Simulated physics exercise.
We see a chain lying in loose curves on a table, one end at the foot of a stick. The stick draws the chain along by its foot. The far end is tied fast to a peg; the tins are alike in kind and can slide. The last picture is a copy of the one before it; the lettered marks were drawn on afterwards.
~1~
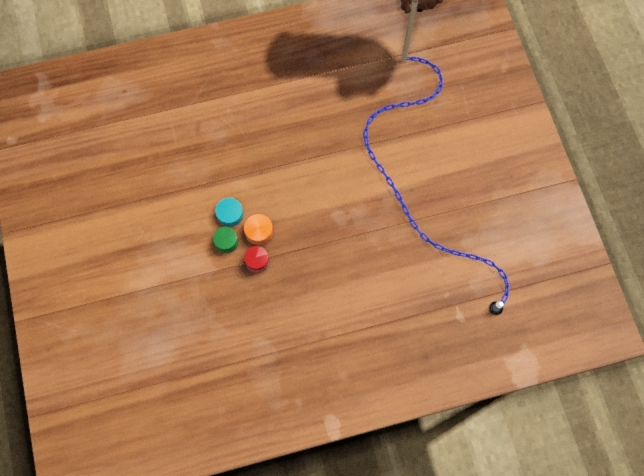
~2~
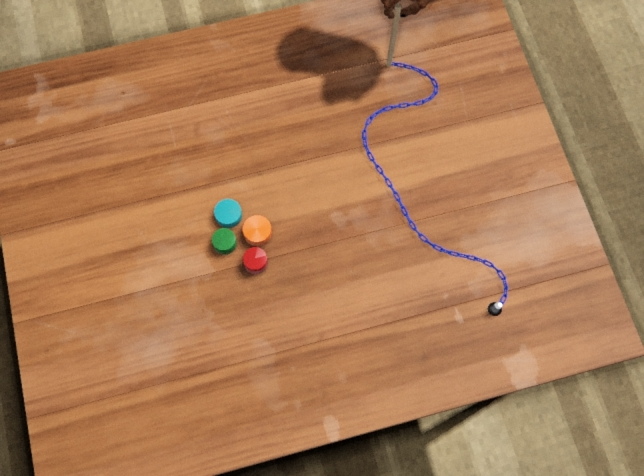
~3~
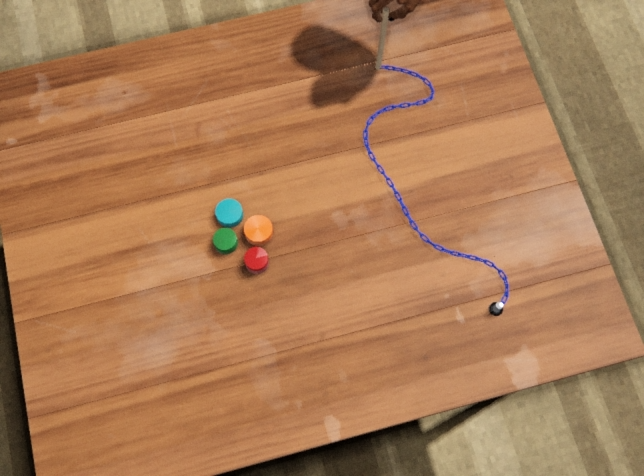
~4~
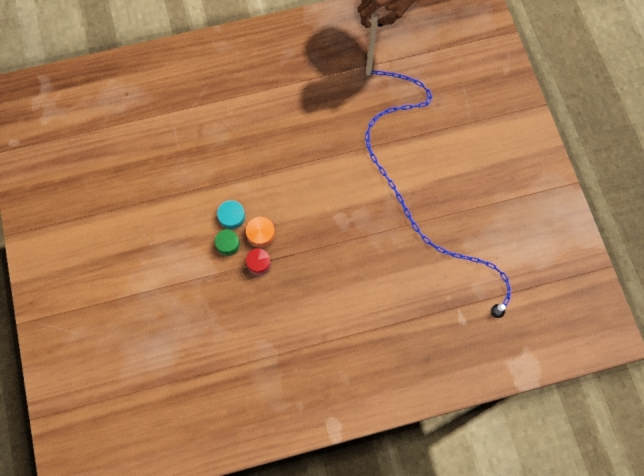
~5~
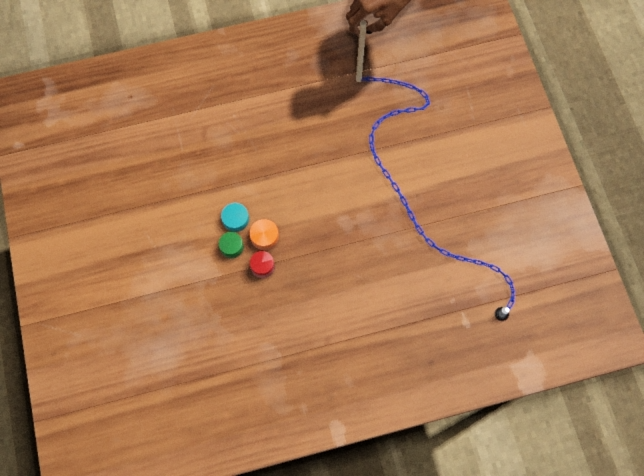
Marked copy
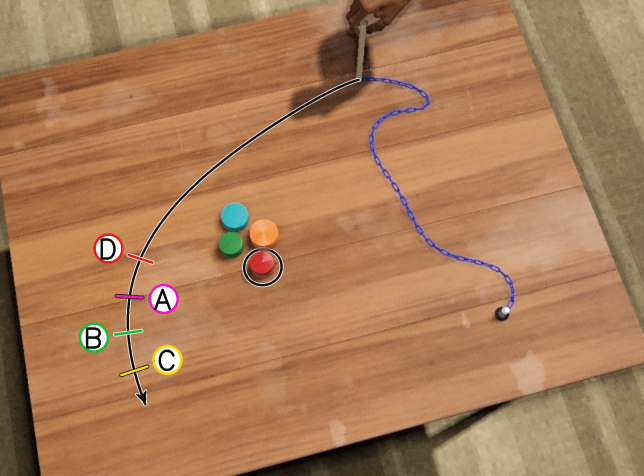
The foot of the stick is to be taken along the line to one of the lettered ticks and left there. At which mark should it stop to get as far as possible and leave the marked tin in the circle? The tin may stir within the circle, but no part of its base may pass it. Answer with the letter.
Up to mark B.
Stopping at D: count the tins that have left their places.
By then, none.
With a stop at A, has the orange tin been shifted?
No.
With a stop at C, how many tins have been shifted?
Four.
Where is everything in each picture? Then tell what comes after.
The first frame shows orange tin (259, 230); red tin (257, 260); peg (498, 306).
The second frame shows peg (497, 307); green tin (224, 241).
The third frame shows turquoise tin (229, 213); orange tin (259, 231).
The fourth frame shows red tin (258, 262); peg (500, 309).
The fifth frame shows green tin (231, 245); turquoise tin (235, 217); orange tin (264, 235).
On the marked copy, A at (130, 297); B at (128, 333); C at (134, 371); D at (140, 259); the ring at (263, 267); the route from (359, 80) via (182, 198) to (145, 404).
With B. Early on, foot of the stick (253, 139); red tin (262, 265).
Further on, foot of the stick (160, 225); red tin (262, 265).
At the end, foot of the stick (128, 333); green tin (227, 268); turquoise tin (238, 246); orange tin (266, 240); red tin (262, 265); the red tin is still in its ring.
As for the rest, A is safe but short; C drags the ringed tin to (263, 281); D is safe but short.
